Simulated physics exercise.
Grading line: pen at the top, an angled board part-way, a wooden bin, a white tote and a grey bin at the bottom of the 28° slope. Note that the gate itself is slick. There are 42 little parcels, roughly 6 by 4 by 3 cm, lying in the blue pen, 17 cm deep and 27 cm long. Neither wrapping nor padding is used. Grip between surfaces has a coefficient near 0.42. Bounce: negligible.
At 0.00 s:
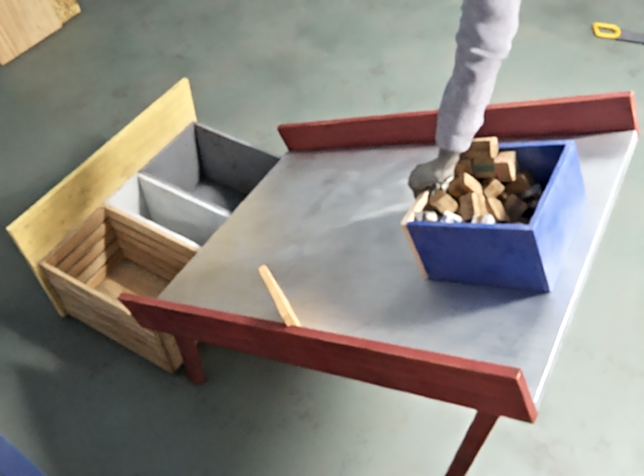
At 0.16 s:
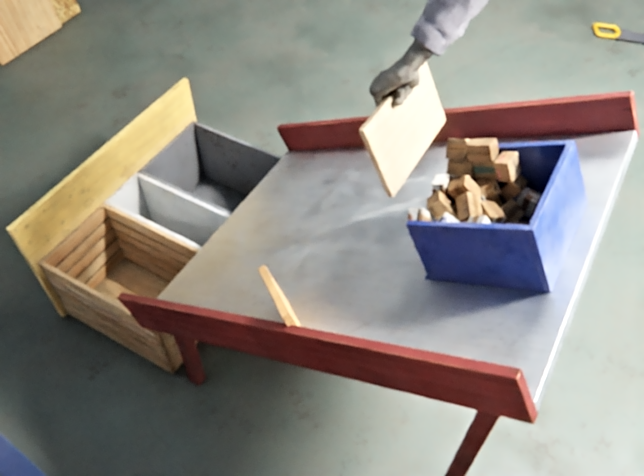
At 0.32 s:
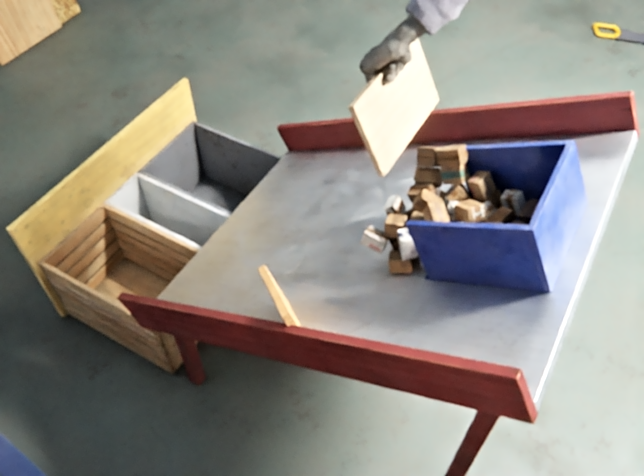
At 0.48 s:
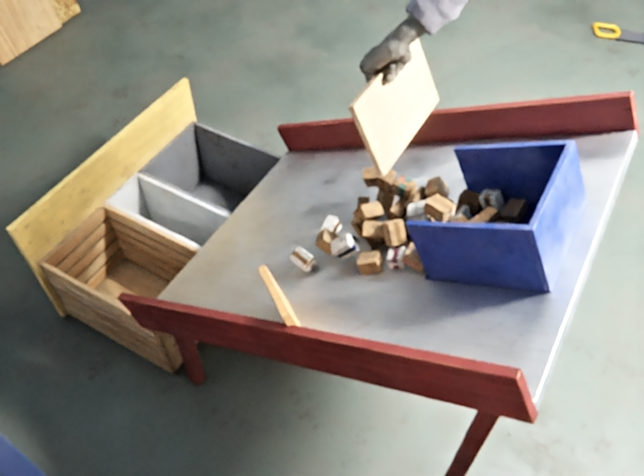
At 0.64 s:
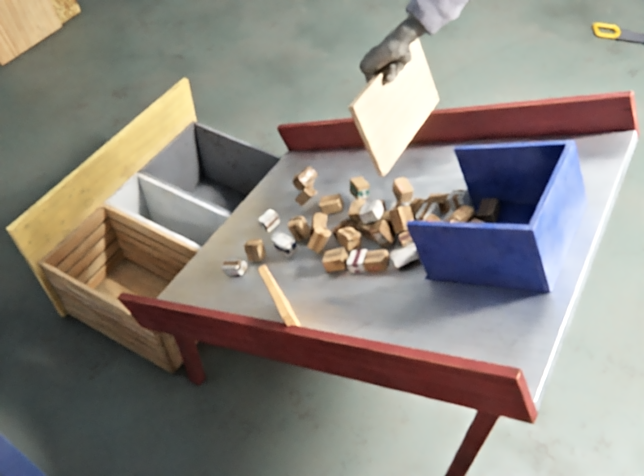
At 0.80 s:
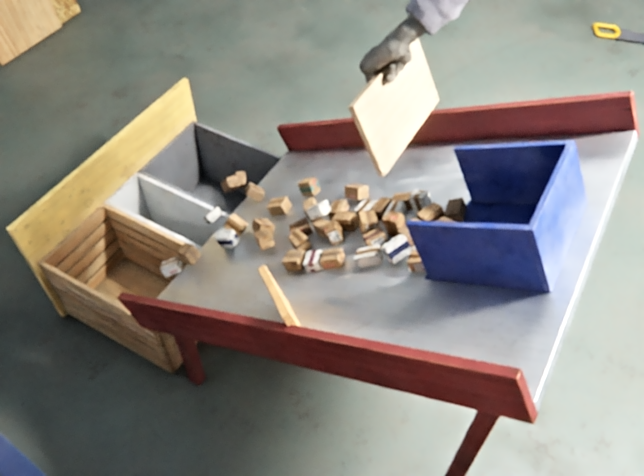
A gloved hand lifted a flat board away from the blue box on the sloping table, and the small wooden blocks inside tumbled out and spread leftward past the angled strip toward the bins.
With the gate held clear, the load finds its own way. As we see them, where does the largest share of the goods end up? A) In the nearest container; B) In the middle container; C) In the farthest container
Option B: In the middle container.
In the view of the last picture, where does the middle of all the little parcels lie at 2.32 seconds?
(172, 251).
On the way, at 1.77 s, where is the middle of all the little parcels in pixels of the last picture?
Around (174, 250).
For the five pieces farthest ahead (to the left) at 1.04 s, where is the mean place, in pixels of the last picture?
Somewhere near pixel (152, 240) of the last view.
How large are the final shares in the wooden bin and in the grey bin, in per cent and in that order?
Roughly 25 and 25 per cent.
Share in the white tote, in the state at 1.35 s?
Close to 25 in a hundred.
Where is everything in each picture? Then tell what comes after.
In the first picture (places track the rim corner closest to us here), blue pen (527, 227); wooden bin (151, 324); all still inside.
The second picture shows blue pen (527, 227).
The third picture shows blue pen (527, 227); 16 out, the lowest parcel at (403, 242).
The fourth picture shows blue pen (527, 227); 27 out, the lowest parcel at (303, 259).
The fifth picture shows blue pen (527, 227); 32 out, the lowest parcel at (234, 267).
The sixth picture shows blue pen (527, 227); wooden bin (151, 324); 39 out, the lowest parcel at (239, 180).
After 1.04 s, 2 in the wooden bin, 3 in the white tote, 4 in the grey bin, 30 on the slope and 3 in the air.
After 1.35 s, 7 in the wooden bin, 11 in the white tote, 6 in the grey bin, 17 on the slope and 1 in the air.
After 1.77 s, 8 in the wooden bin, 21 in the white tote, 10 in the grey bin and 3 in the air.
Final count (at 2.32 s), 10 in the wooden bin, 22 in the white tote and 10 in the grey bin.
